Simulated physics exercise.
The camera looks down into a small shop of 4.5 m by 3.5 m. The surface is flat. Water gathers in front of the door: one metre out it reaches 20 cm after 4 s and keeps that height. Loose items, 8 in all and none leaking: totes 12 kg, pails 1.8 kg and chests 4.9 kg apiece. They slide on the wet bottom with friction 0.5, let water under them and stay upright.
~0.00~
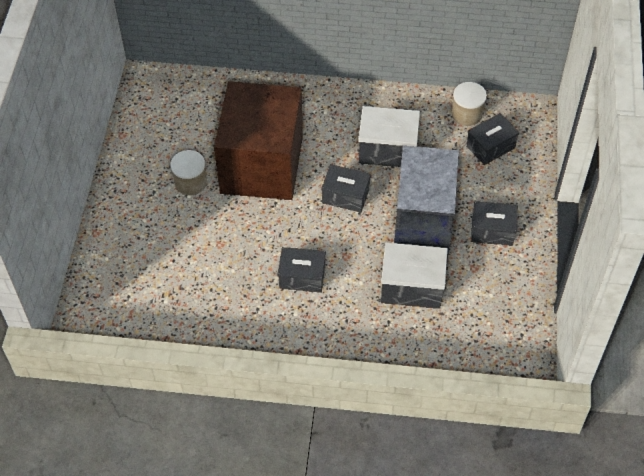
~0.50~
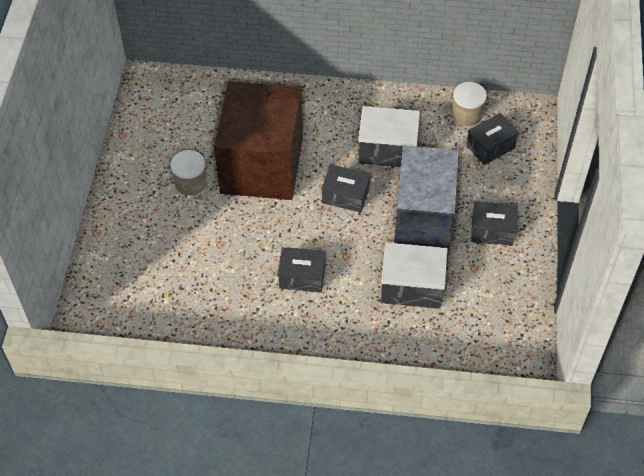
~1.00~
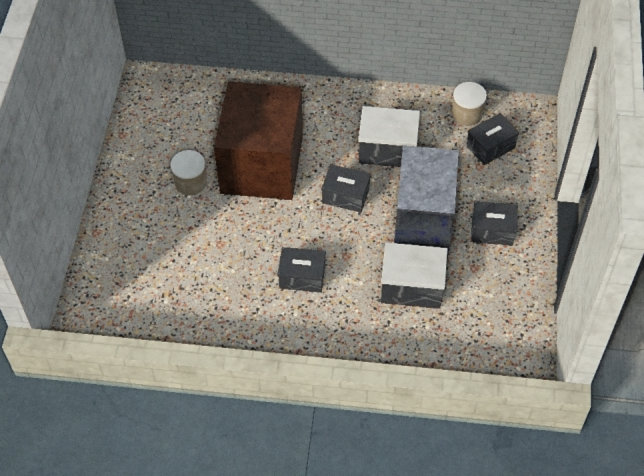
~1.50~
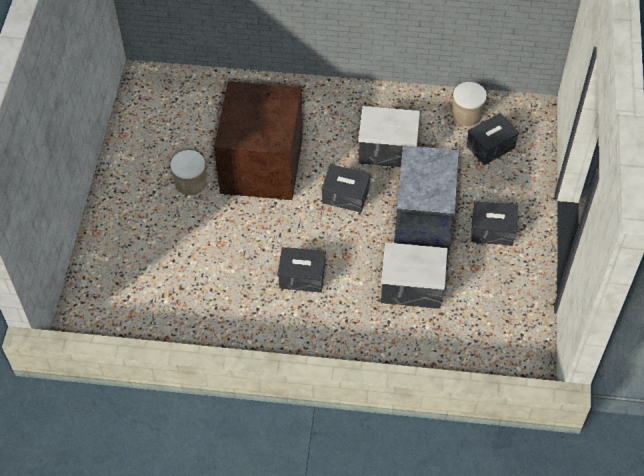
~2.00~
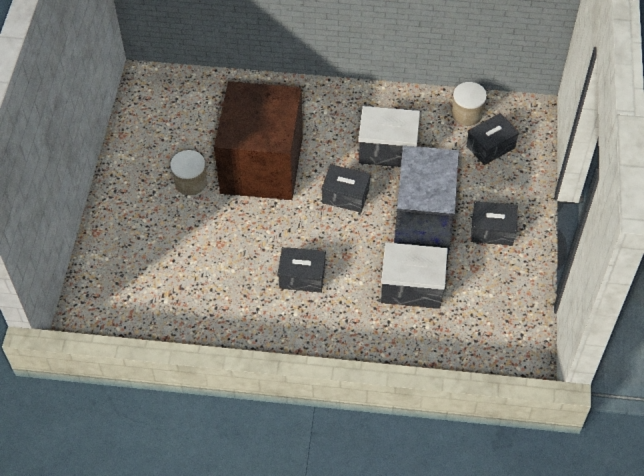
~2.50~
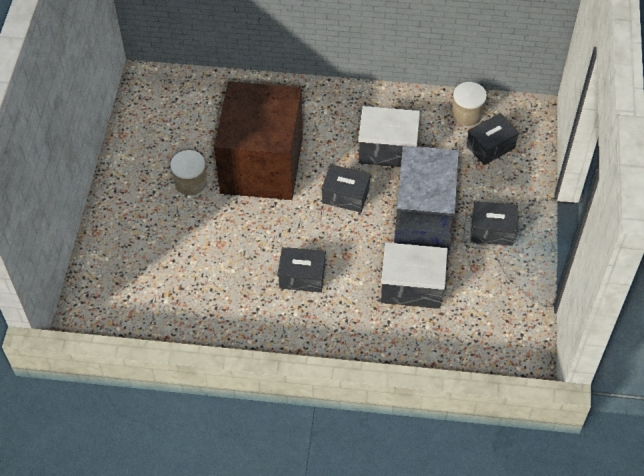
A small walled shop with a speckled floor held a rusty brown block, dark chests and two pails, all sitting still, while bluish water spread over the pavement outside and then crept in at the right-hand doorway.
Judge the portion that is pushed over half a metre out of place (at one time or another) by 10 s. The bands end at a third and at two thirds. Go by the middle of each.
It is between one and two thirds.
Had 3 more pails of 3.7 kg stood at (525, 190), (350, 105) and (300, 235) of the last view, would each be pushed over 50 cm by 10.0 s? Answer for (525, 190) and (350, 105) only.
In that order: Over, past it.
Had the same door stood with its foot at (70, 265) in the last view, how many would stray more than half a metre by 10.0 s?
Then 3.
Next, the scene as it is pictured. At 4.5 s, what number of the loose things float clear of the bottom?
I count 0.
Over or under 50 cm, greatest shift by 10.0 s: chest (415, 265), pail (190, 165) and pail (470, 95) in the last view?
In turn: Over, short of it, past it.
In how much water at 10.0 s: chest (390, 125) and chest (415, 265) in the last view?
Roughly 6 and 6 cm.
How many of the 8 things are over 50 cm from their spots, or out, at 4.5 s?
I count 1.
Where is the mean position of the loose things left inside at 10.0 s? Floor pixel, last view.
At about (299, 161).
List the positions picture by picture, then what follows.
The first frame shows a tote at (494, 131) rests on the ground; a pail at (188, 164) rests on the ground; 0.0 m2 under water; 0 of 8 have shifted.
The second frame shows a tote at (494, 131) rests on the ground; a pail at (188, 164) rests on the ground; 0.0 m2 under water; 0 of 8 have shifted.
The third frame shows a tote at (494, 131), on the bottom; a pail at (188, 164) rests on the ground; 0.0 m2 under water; 0 of 8 have shifted.
The fourth frame shows a tote at (494, 131), on the bottom; a pail at (188, 164), on the bottom; 0.0 m2 under water; 0 of 8 have shifted.
The fifth frame shows a tote at (494, 131) rests on the ground; a pail at (188, 164) rests on the ground; 0.0 m2 under water; 0 of 8 have shifted.
The sixth frame shows a tote at (494, 131), on the bottom; a pail at (188, 164), on the bottom; water covers 0.4 m2; 0 of 8 have shifted.
After 3.5 s 0 of 8 are over 50 cm from their spots; 0 afloat.
After 4.5 s 1 of 8 are over 50 cm from their spots; 0 afloat.
After 7.0 s 4 of 8 are over 50 cm from their spots; 3 afloat.
After 10.0 s 4 of 8 are over 50 cm from their spots, and 4 have been at some point; 4 afloat.
